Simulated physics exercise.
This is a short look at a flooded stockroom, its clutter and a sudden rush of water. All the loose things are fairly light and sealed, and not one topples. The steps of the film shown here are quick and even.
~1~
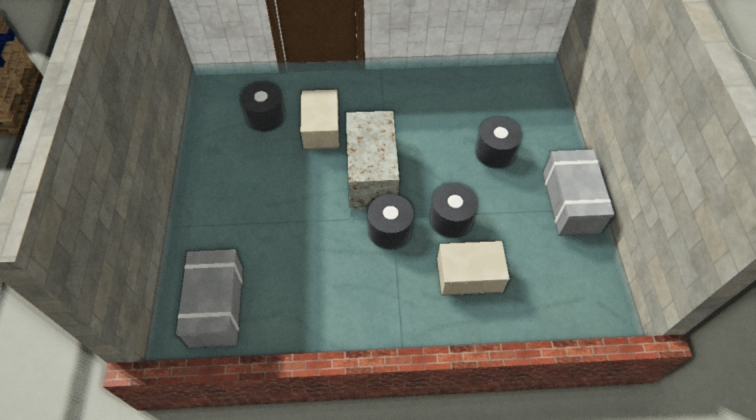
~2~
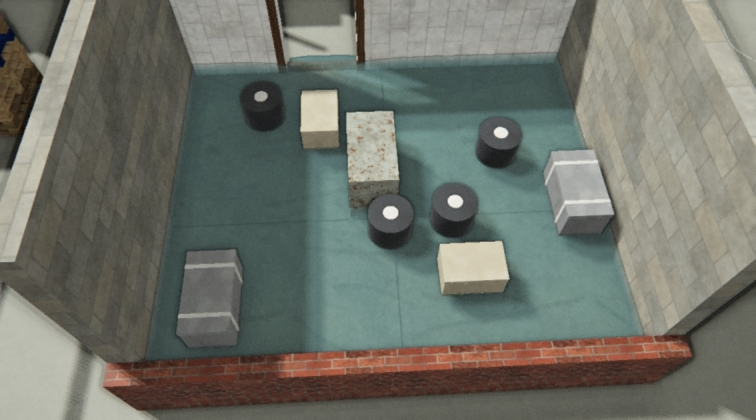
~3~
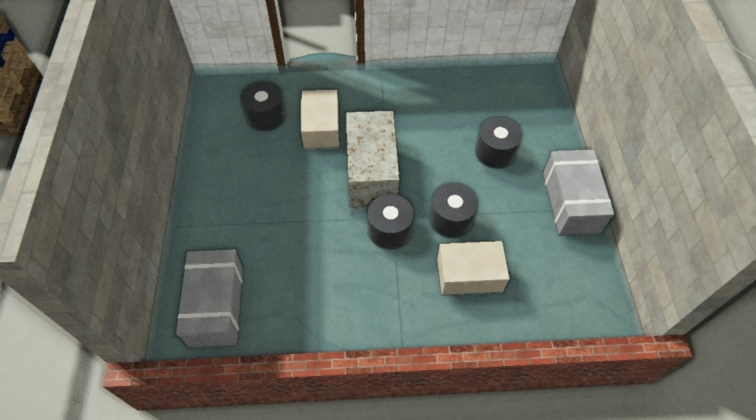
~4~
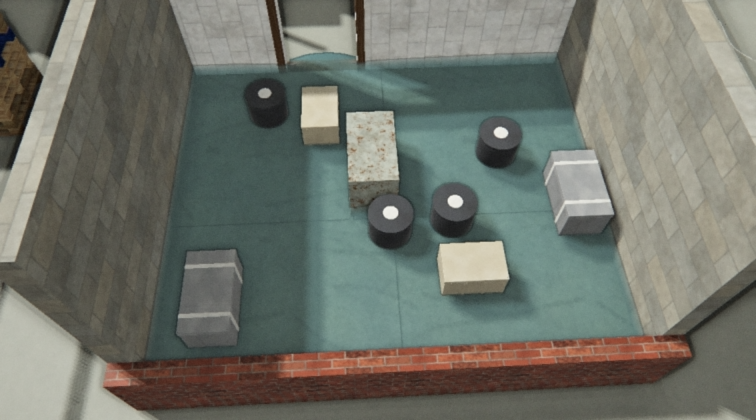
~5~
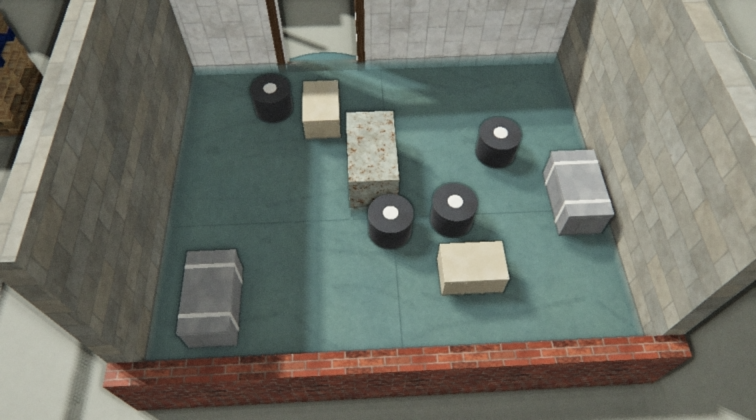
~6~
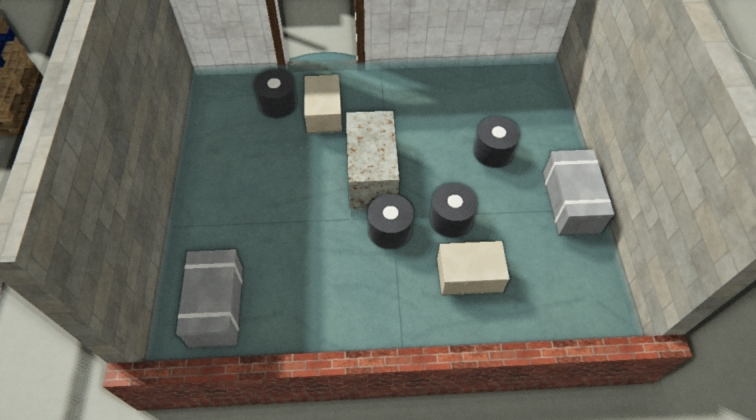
In a flooded stockroom, the brown door at the back gave way to an open gap, then a black tub and a cream crate near it drifted slightly toward the doorway while everything else barely moved.
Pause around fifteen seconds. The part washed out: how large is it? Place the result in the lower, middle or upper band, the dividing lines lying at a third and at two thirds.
Lower band.
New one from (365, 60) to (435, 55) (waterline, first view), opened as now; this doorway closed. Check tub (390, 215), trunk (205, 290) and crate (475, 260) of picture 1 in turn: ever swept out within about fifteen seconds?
Per item as listed - not lost, not lost, not lost.
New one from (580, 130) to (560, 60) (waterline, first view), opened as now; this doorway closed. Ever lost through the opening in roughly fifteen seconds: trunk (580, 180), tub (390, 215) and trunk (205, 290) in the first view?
The three give escape, no escape and no escape, in that order.
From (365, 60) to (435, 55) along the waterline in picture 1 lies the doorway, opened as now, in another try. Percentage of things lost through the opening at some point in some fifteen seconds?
By my count, 40 percent.
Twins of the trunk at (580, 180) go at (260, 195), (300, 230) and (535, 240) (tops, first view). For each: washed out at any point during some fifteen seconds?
Copy by copy, in the order given: Not carried off, not carried off, not carried off.
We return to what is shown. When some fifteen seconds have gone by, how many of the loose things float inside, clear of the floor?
I make it 6.
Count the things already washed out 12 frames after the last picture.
The number comes out at 2.
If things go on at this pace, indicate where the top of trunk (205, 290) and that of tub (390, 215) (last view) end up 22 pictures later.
Near (205, 250) and (356, 211).
A moment on, 0 of 8 are out; 8 afloat.
Next, 2 of 8 are out; 6 afloat.
Later, 2 of 8 are out; 6 afloat.
In the end, 2 of 8 are out; 6 afloat.
